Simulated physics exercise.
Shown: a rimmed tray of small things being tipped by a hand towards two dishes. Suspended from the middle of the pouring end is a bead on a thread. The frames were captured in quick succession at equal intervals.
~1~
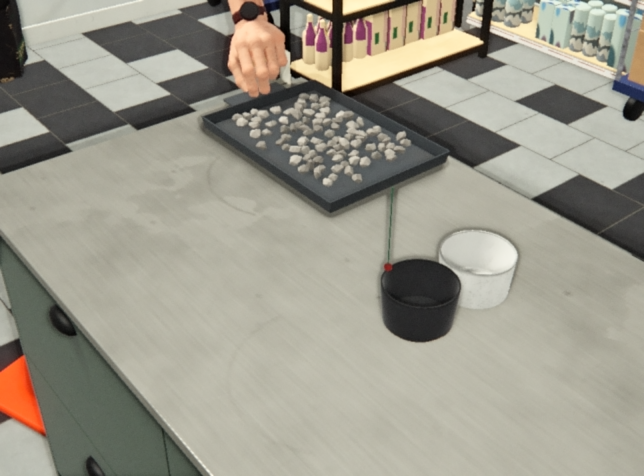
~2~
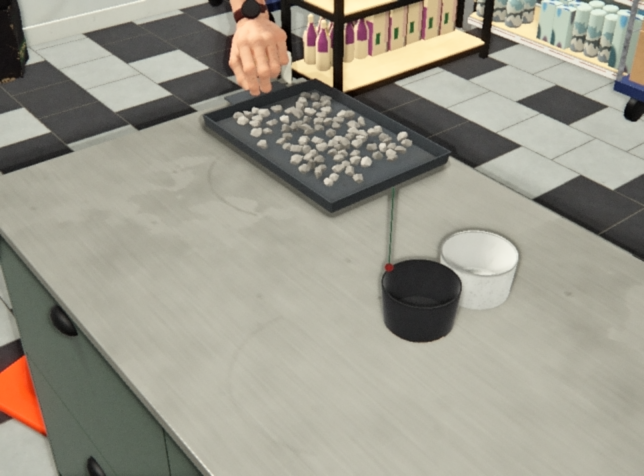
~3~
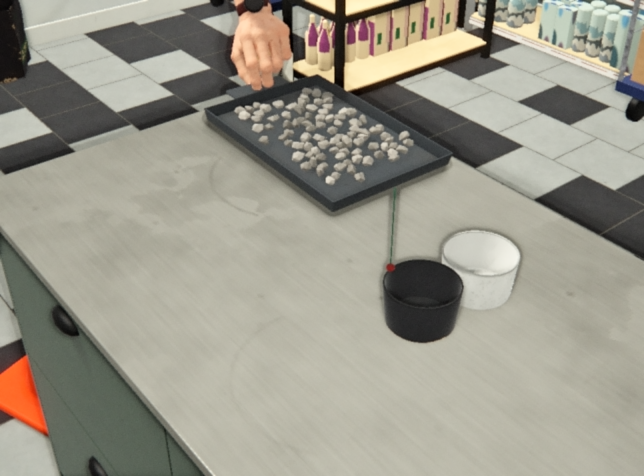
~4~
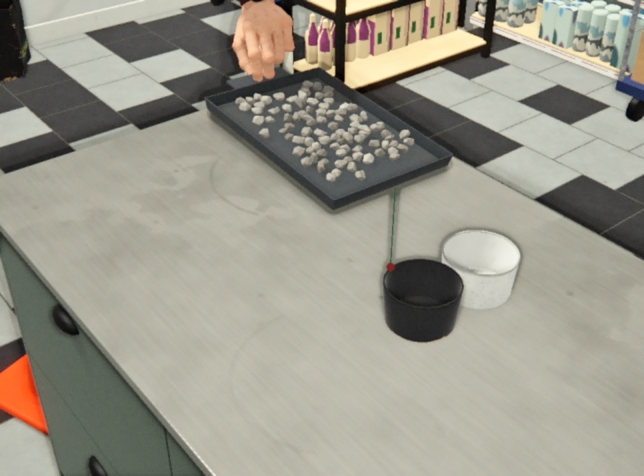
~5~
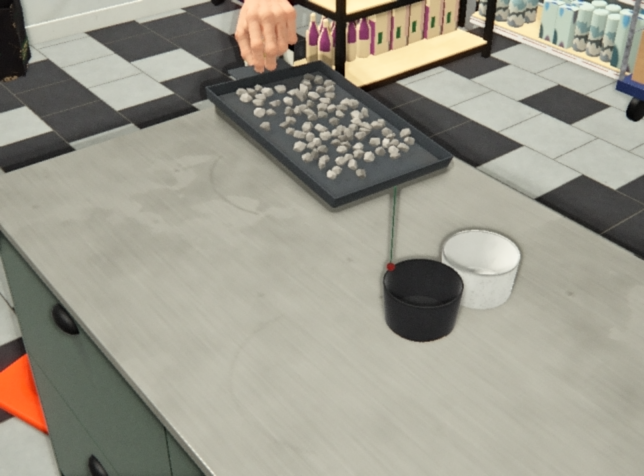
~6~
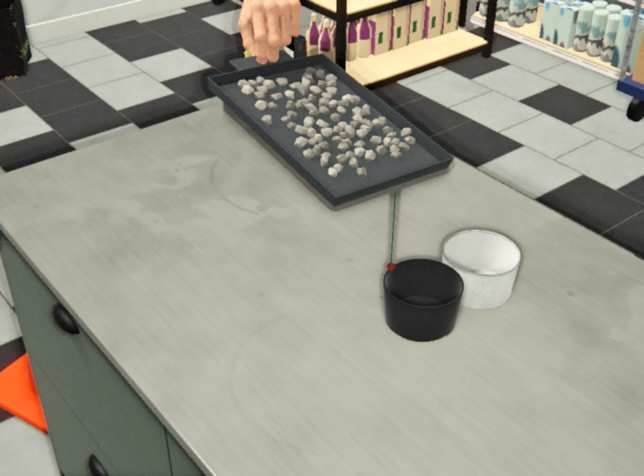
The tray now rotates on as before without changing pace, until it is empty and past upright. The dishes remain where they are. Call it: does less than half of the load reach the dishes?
No.
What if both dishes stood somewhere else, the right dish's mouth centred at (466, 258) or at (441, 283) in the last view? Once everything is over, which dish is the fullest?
First try: The right-side dish; second try: The right-side dish.
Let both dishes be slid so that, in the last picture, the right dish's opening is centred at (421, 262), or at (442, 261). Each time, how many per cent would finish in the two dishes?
Roughly 60% first, roughly 90% second.
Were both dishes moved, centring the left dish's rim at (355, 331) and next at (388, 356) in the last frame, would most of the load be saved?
Result, first place: Not as much as half; second place: Not as much as half.
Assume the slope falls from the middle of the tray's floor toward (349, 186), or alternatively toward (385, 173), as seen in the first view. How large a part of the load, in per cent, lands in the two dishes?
Case one near 10 %; case two near 70 %.
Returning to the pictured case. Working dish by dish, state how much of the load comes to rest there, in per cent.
In per cent, left near 40 and right near 40.
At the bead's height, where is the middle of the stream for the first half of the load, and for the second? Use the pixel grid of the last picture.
Near (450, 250) to start, and near (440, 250) afterwards.
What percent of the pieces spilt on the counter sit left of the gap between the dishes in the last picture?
70 in a hundred, roughly.
Soon after the last picture, tray tipped steeply; nearly all on the tray; a stray few in the air.
A little later, tray tipped right over; about a quarter on the tray; about a quarter in the left dish; about a third in the right dish; a small part outside both; about a quarter in the air.
Later still, tray tipped past a quarter turn; about a third in the left dish; about a third in the right dish; about a quarter outside both.
At rest, tray tipped past a quarter turn; about a third in the left dish; about a third in the right dish; about a quarter outside both.
